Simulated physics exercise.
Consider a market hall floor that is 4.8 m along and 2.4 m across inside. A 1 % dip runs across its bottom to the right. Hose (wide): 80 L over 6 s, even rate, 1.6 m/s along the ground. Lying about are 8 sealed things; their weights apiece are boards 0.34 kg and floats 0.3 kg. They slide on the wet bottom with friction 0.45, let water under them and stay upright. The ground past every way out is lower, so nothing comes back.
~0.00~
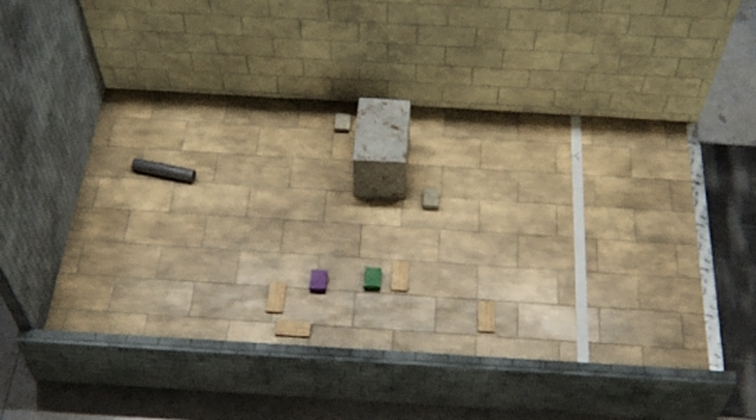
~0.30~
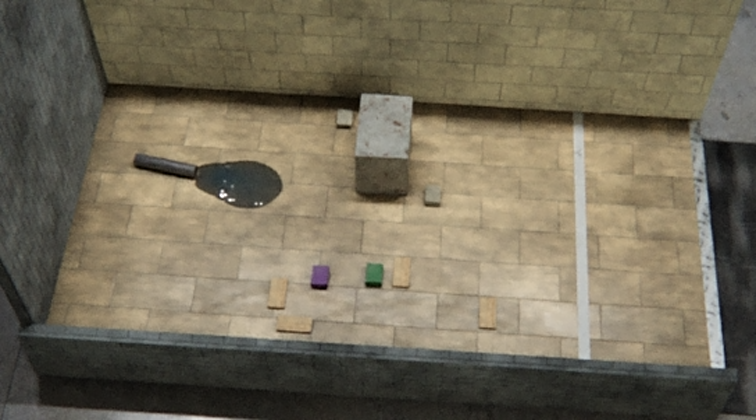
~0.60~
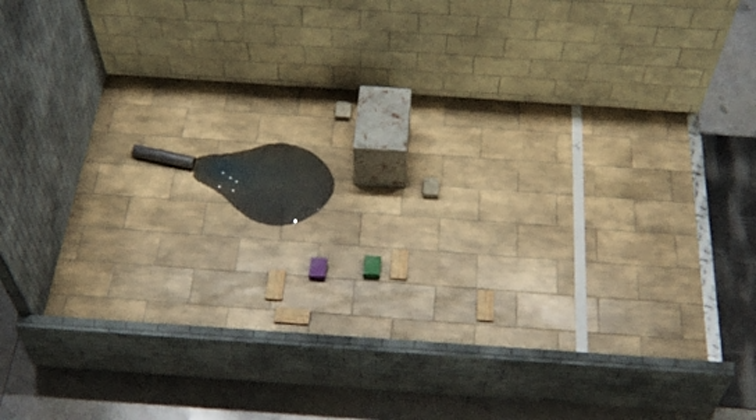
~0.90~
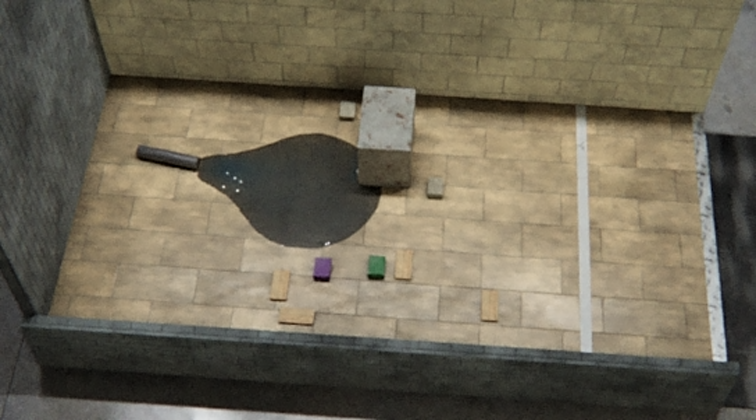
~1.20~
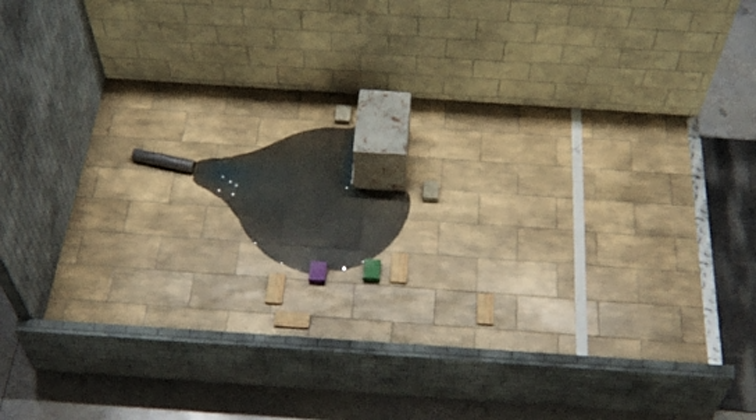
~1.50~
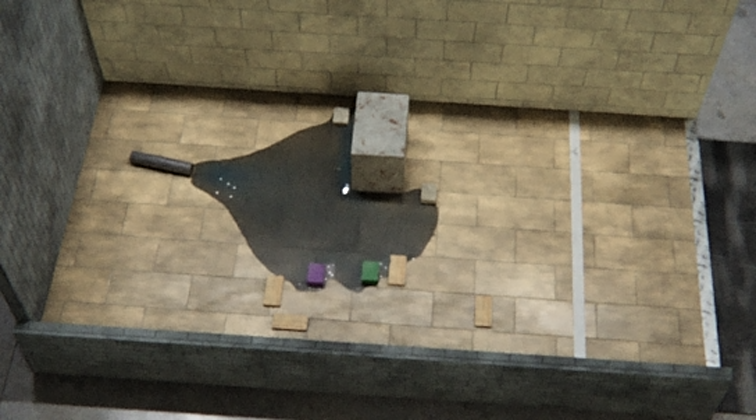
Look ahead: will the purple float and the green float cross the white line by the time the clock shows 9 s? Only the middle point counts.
Purple float: Not that far; green float: Not that far.
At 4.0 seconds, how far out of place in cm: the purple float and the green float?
Shifts by then: Around 10 and 40 cm.
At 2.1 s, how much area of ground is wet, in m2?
Roughly 2.0 m2.
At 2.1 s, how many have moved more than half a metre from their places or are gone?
I make it 0 by then.
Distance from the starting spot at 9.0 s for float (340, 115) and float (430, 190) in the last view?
Distances, as listed: 60 cm then 0 cm.
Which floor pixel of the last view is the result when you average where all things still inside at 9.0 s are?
I'd say about (336, 257) in the last view.
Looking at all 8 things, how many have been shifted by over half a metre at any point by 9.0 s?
I make it 4.
After 2.1 s the purple float is near (316, 273), 0.0 m from its start, aground; the green float is near (381, 278), 0.1 m from its start, aground; 0 of 8 are over the mark; 0 afloat.
After 4.0 s the purple float is near (323, 279), 0.1 m from its start, aground; the green float is near (405, 307), 0.4 m from its start, aground; 0 of 8 are over the mark; 0 afloat.
After 6.3 s the purple float is near (333, 290), 0.2 m from its start, aground; the green float is near (412, 329), 0.6 m from its start, aground; 1 of 8 are over the mark; 2 afloat.
After 9.0 s the purple float is near (335, 292), 0.2 m from its start, aground; the green float is near (417, 338), 0.7 m from its start, aground; 2 of 8 are over the mark; 0 afloat.
